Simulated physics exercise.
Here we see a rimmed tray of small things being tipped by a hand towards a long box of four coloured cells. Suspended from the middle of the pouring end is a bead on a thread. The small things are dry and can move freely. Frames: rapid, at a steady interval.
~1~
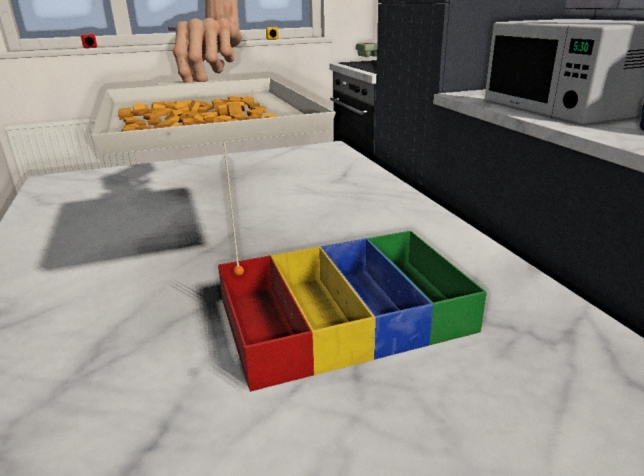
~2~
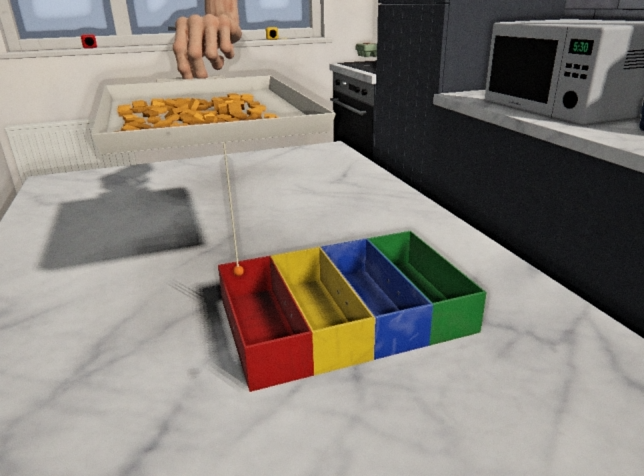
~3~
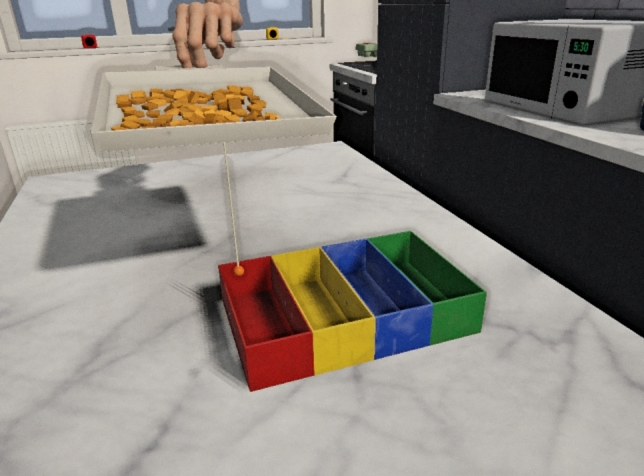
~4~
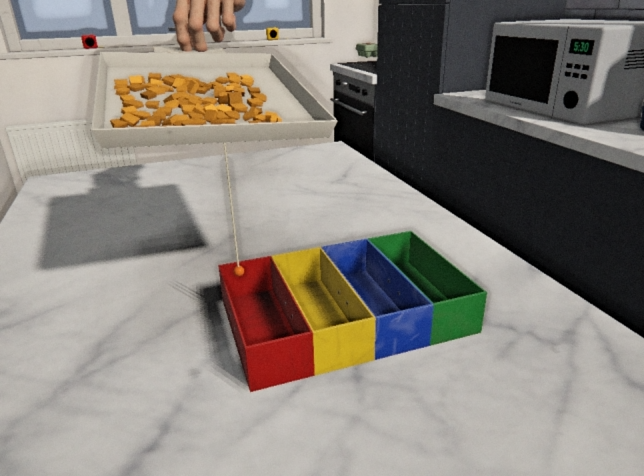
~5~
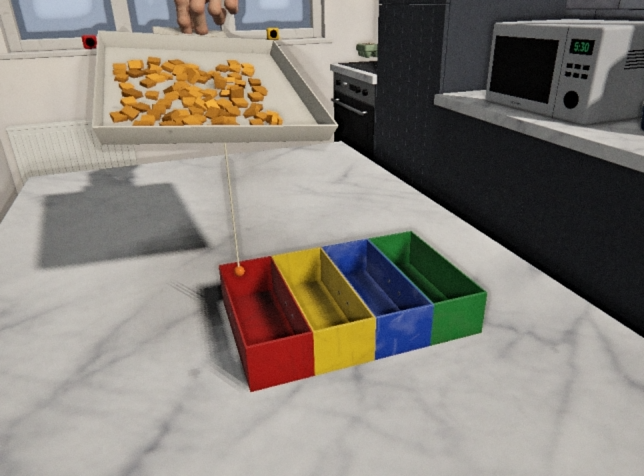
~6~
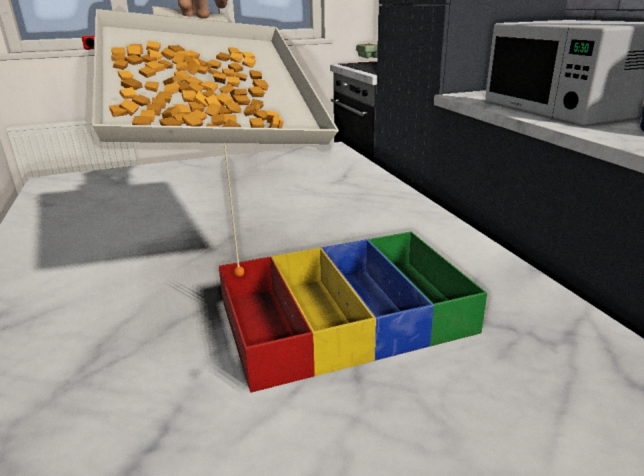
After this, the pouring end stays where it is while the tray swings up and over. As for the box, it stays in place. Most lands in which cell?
In the yellow cell.
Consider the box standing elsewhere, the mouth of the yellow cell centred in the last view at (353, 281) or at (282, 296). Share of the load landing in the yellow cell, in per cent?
You'd end up with around 50 per cent and then around 30 per cent.
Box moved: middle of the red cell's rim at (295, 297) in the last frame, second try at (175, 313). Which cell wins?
The yellow cell; the green cell.
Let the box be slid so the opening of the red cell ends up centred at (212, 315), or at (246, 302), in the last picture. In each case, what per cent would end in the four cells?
100 % for the first, 100 % for the second.
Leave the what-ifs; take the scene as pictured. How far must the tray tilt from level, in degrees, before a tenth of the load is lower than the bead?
My estimate is some 85 degrees.
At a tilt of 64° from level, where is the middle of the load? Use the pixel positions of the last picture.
Near (256, 115).
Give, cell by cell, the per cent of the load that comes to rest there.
In per cent: The red cell gets 20, the yellow cell 50, the blue cell 20 and the green cell 0.
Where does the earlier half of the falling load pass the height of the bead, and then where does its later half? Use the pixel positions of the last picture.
I'd say around (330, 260) at first, then around (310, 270).
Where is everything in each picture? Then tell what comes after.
Corners of the pouring end at (98, 133) and (329, 112), level; middle of the load at (195, 117), small crackers; bead on its thread at (238, 271); red cell at (280, 357); yellow cell at (344, 342); blue cell at (403, 327); green cell at (458, 314), in the first frame.
Corners of the pouring end at (98, 133) and (329, 113), level; middle of the load at (195, 116), in the second frame.
Corners of the pouring end at (98, 131) and (330, 115), tipped barely, lowest at the right corner; middle of the load at (195, 111), in the third frame.
Corners of the pouring end at (99, 127) and (331, 119), tipped a little, lowest at the right corner; middle of the load at (195, 103), in the fourth frame.
Corners of the pouring end at (99, 124) and (332, 123), tipped clearly, lowest at the right corner; middle of the load at (195, 95), in the fifth frame.
Corners of the pouring end at (99, 122) and (332, 128), tipped clearly, lowest at the right corner; middle of the load at (195, 88), a stray few on the move; red cell at (281, 358); yellow cell at (345, 343); blue cell at (404, 329); green cell at (458, 315), in the sixth frame.
Soon, tray tipped steeply; all on the tray.
A while on, tray tipped past a quarter turn; about two thirds on the tray; a small part in the yellow cell; a small part in the blue cell; a small part in the red cell; a small part falling or outside the box.
Towards the end, tray tipped past a quarter turn; about half in the yellow cell; about a quarter in the blue cell; about a quarter in the red cell; a small part falling or outside the box.
Finally, tray tipped past a quarter turn; about half in the yellow cell; about a quarter in the blue cell; about a quarter in the red cell; none in the green cell; a small part outside the box.
